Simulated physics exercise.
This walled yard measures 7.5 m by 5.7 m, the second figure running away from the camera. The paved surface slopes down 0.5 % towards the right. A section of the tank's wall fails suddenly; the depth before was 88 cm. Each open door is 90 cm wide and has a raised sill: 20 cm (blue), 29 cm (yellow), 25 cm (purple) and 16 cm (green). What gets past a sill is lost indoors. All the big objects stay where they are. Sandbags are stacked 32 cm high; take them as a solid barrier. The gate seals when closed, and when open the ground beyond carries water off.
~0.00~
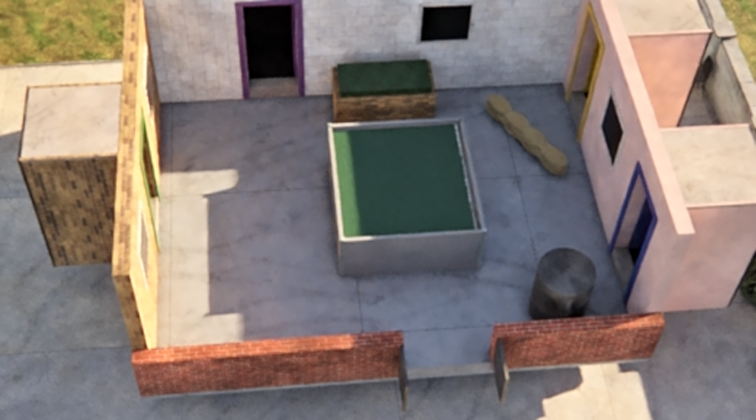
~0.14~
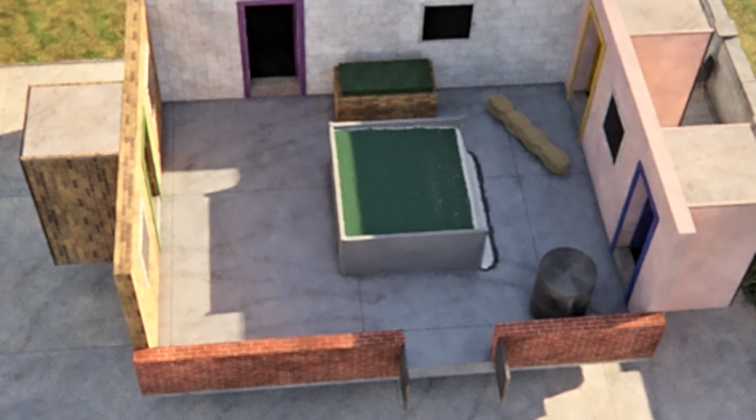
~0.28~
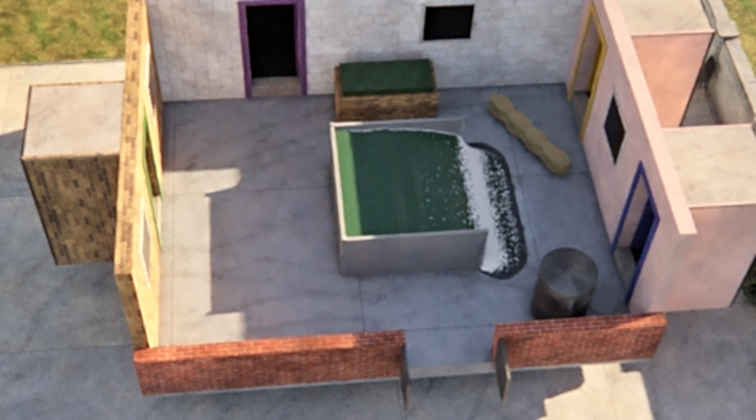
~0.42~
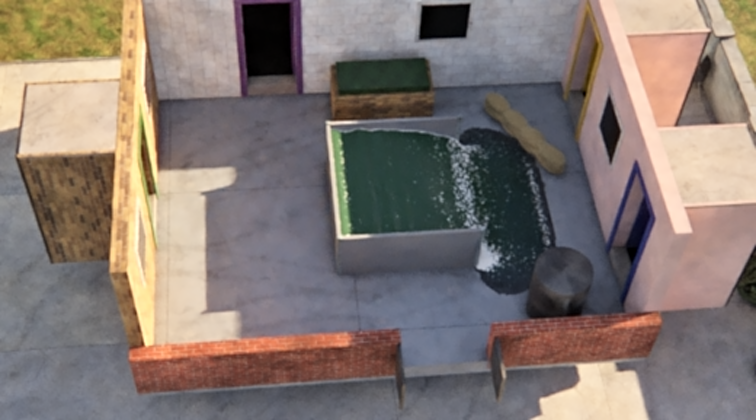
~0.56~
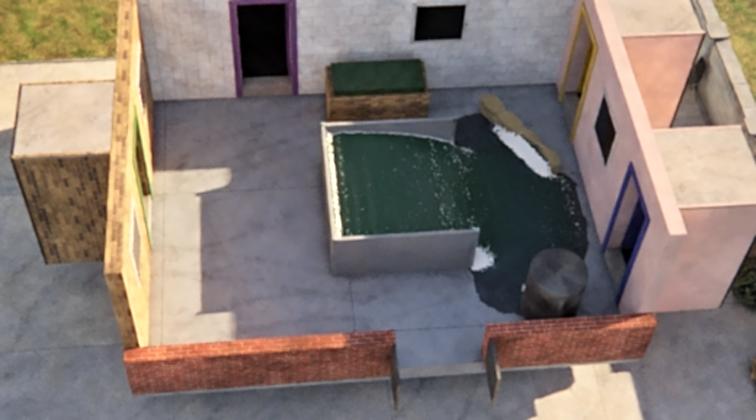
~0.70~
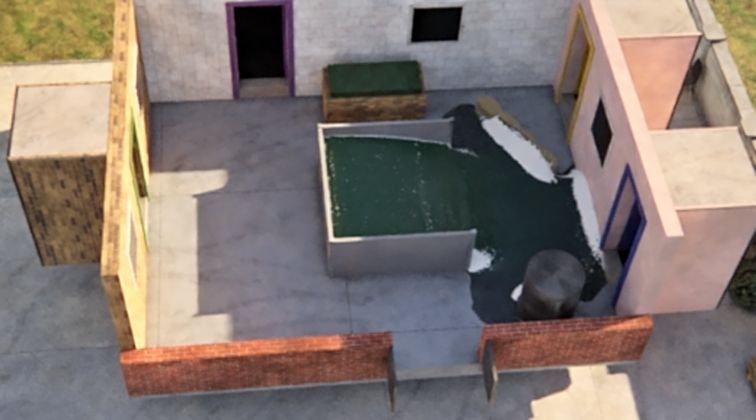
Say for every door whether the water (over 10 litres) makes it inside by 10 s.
The water let in: At the blue door it goes over the limit; at the yellow door it keeps below the limit; at the purple door it does not reach the limit; at the green door it stays under the limit.
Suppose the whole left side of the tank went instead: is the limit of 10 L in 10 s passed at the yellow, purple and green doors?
Then: Yellow under, purple under, green past it.
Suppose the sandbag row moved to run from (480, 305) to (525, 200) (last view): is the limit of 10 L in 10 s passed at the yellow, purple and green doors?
Then: Yellow over, purple under, green not over.
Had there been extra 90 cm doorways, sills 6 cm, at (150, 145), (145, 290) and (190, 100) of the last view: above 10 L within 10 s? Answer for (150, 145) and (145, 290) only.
In that order: Past it, above.
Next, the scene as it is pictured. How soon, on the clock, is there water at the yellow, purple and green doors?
Yellow 1.0 s, purple 2.8 s, green 4.5 s.
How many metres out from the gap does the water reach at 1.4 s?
About 3.6 m.
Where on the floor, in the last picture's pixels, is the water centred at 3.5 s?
Near (484, 212).
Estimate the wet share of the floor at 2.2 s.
About 35 per cent.
After 1.4 s water covers 30 % of the floor and is deepest (70 cm) near (579, 199); blue door 42 cm at the sill, 34 L in, yellow door 8 cm at the sill, 0 L in, purple door not reached, green door not reached.
After 2.2 s water covers 35 % of the floor and is deepest (65 cm) near (604, 332); blue door 41 cm at the sill, 139 L in, yellow door 16 cm at the sill, 0 L in, purple door not reached, green door not reached.
After 3.5 s water covers 55 % of the floor and is deepest (43 cm) near (595, 342); blue door 43 cm at the sill, 274 L in, yellow door 16 cm at the sill, 0 L in, purple door 4 cm at the sill, 0 L in, green door not reached.
After 6.0 s water covers 90 % of the floor and is deepest (28 cm) near (497, 110); blue door 15 cm at the sill, 358 L in, yellow door 19 cm at the sill, 0 L in, purple door 3 cm at the sill, 0 L in, green door 8 cm at the sill, 0 L in.
After 10.0 s water covers 95 % of the floor and is deepest (20 cm) near (559, 242); blue door 19 cm at the sill, 358 L in, yellow door 10 cm at the sill, 0 L in, purple door 12 cm at the sill, 0 L in, green door 8 cm at the sill, 0 L in.
